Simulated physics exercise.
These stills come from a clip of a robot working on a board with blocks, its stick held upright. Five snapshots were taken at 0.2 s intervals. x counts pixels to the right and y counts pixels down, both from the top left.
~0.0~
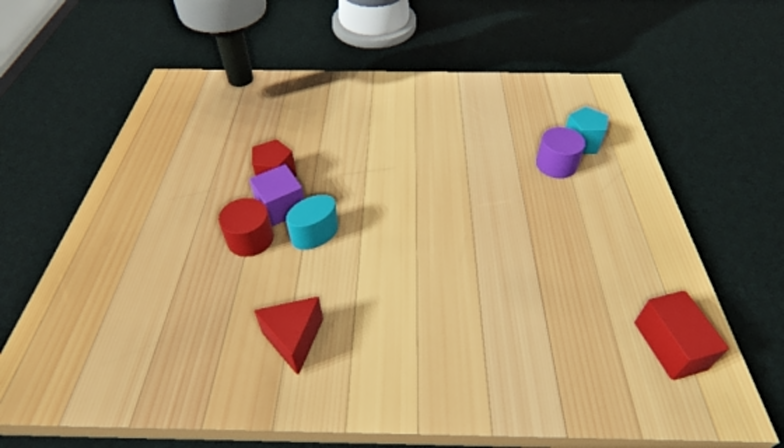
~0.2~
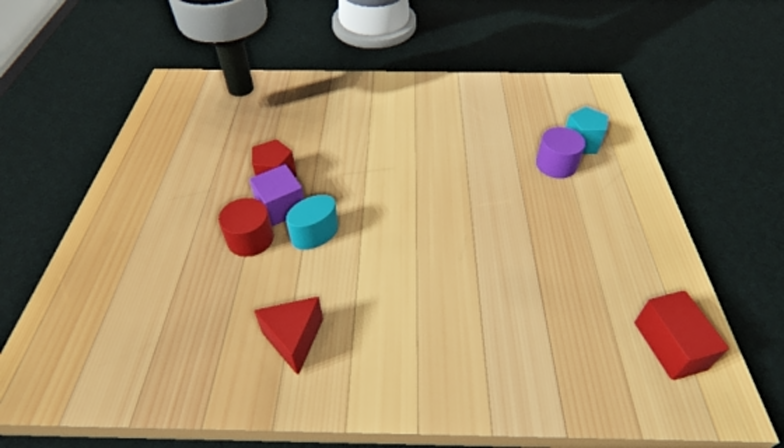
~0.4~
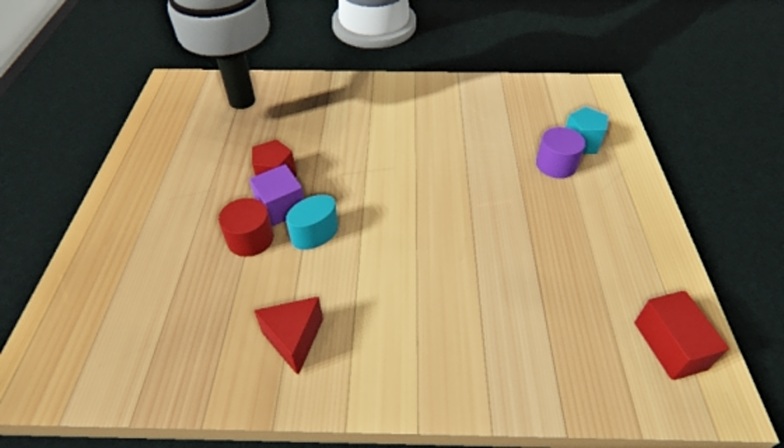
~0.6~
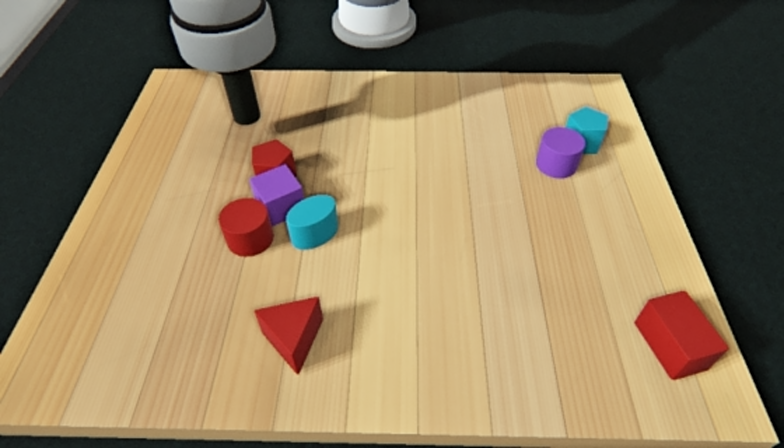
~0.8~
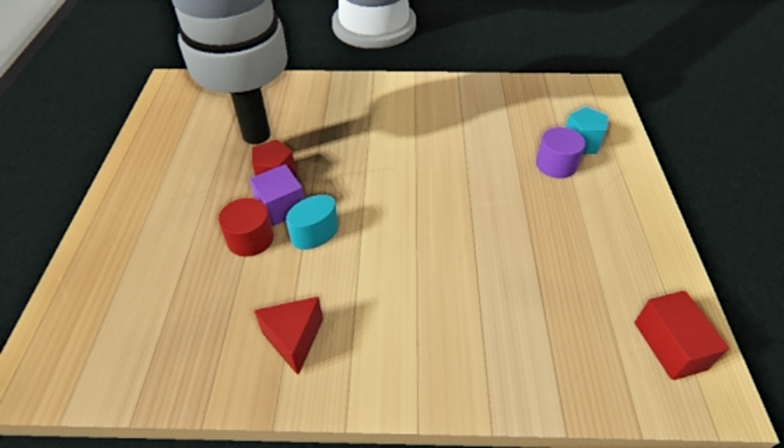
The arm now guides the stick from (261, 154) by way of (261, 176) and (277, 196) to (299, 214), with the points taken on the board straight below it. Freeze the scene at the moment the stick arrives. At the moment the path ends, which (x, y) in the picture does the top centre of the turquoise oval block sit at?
In the picture, that point is around (353, 263).
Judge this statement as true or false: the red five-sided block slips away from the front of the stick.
That claim is false.
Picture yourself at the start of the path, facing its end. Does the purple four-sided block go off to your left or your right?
Off to the left side.
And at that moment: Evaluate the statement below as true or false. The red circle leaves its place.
This is false.
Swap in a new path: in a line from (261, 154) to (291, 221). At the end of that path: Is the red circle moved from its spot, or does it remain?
It will remain on its spot.
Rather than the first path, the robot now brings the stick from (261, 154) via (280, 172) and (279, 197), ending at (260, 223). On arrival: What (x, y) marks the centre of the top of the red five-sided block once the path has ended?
When the path ends, it will be at (283, 211).
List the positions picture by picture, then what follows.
The first frame shows tip of the stick at (241, 80), middles of tops, red circle at (243, 215), red five-sided block at (270, 153), purple four-sided block at (275, 183), turquoise oval block at (311, 210).
The second frame shows stick at (241, 90), nothing pushed.
The third frame shows stick at (243, 102), nothing pushed.
The fourth frame shows stick at (247, 117), nothing pushed.
The fifth frame shows stick at (257, 136), red circle at (243, 215), red five-sided block at (270, 153), purple four-sided block at (275, 183), turquoise oval block at (311, 210).
What follows on the original path. One third of the way, stick at (256, 159); red five-sided block at (279, 165), turned 30° anticlockwise; purple four-sided block at (287, 191); turquoise oval block at (314, 213).
Two thirds of the way, stick at (273, 179); red five-sided block at (298, 185), turned 35° anticlockwise; purple four-sided block at (311, 213); turquoise oval block at (334, 237), turned 30° clockwise.
At the end, stick at (295, 196); red circle unmoved; red five-sided block at (321, 205), turned 30° anticlockwise; purple four-sided block at (331, 235); turquoise oval block at (353, 263), turned 30° clockwise.
